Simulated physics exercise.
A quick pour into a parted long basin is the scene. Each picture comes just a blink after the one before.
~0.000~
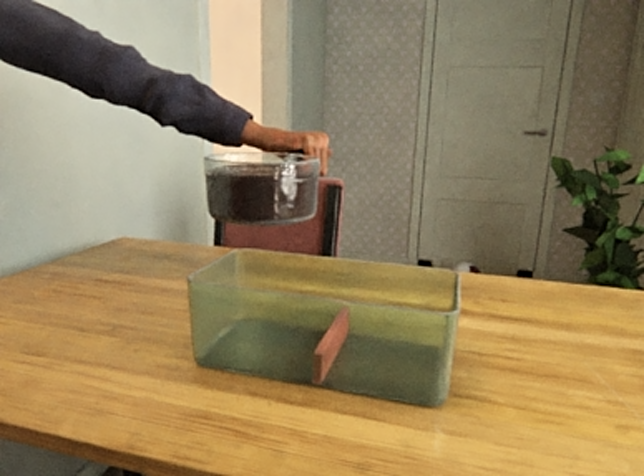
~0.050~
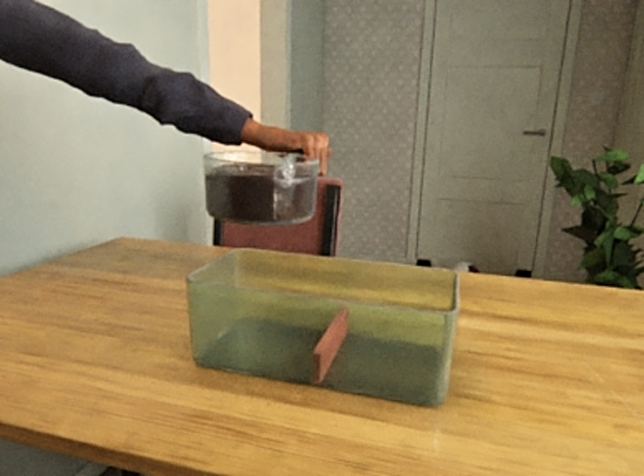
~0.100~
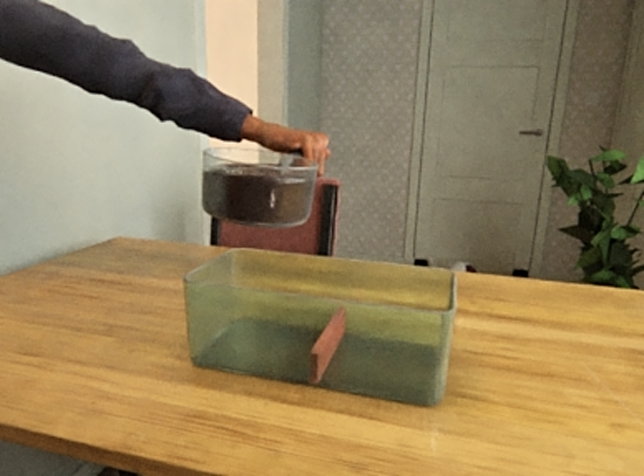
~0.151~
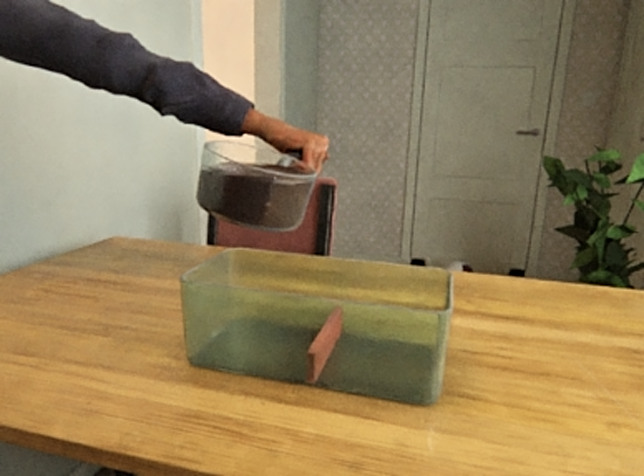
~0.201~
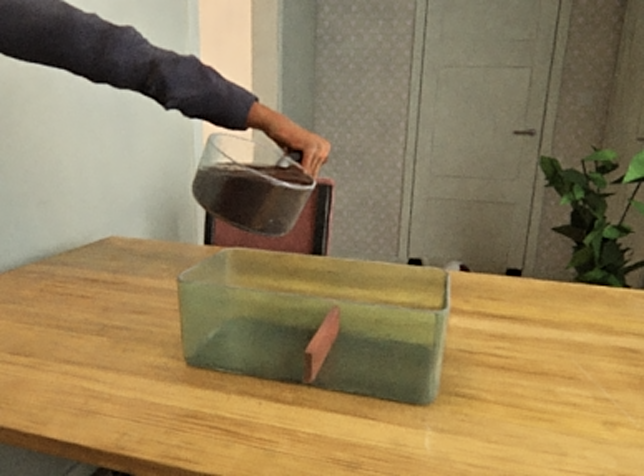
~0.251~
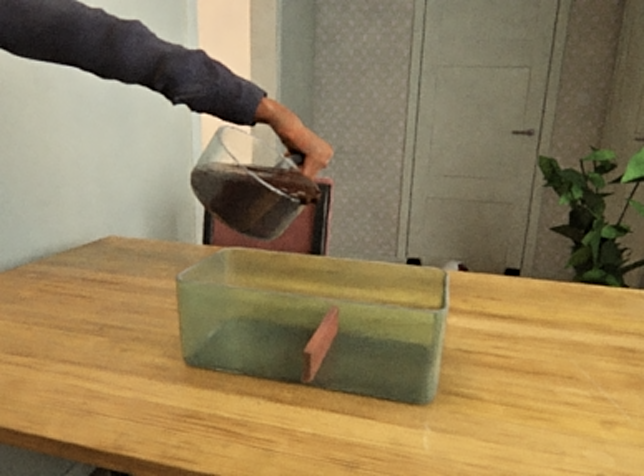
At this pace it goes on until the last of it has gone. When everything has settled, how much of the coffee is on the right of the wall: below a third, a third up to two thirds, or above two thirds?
The right side ends up with a third up to two thirds of it.
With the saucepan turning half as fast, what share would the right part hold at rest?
Something like 70 percent.
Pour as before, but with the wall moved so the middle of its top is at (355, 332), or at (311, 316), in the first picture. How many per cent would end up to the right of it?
About 30 and 80 per cent.
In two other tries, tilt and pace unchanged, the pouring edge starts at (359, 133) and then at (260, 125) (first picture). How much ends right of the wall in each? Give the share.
Near 80 per cent for the first start, near 10 per cent for the second.
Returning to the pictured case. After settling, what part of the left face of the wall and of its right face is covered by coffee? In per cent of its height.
Some 40 per cent left and 50 right.
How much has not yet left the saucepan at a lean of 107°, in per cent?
It keeps around 15 per cent at that angle.
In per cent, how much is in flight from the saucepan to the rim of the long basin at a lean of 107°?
Around 30 percent.
A moment on, the saucepan is tipped right over and 17 per cent is still to pour, 9 is left of the wall and 45 right of it.
Next, the saucepan is tipped right over and 2 per cent is still to pour, 36 is left of the wall and 57 right of it.
Then the saucepan is tipped right over and 0 per cent is still to pour, 42 is left of the wall and 56 right of it.
Later the saucepan is tipped right over and 0 per cent is still to pour, 43 is left of the wall and 56 right of it.
Finally, 43 per cent lies left of the wall, 56 right of it and 1 outside.
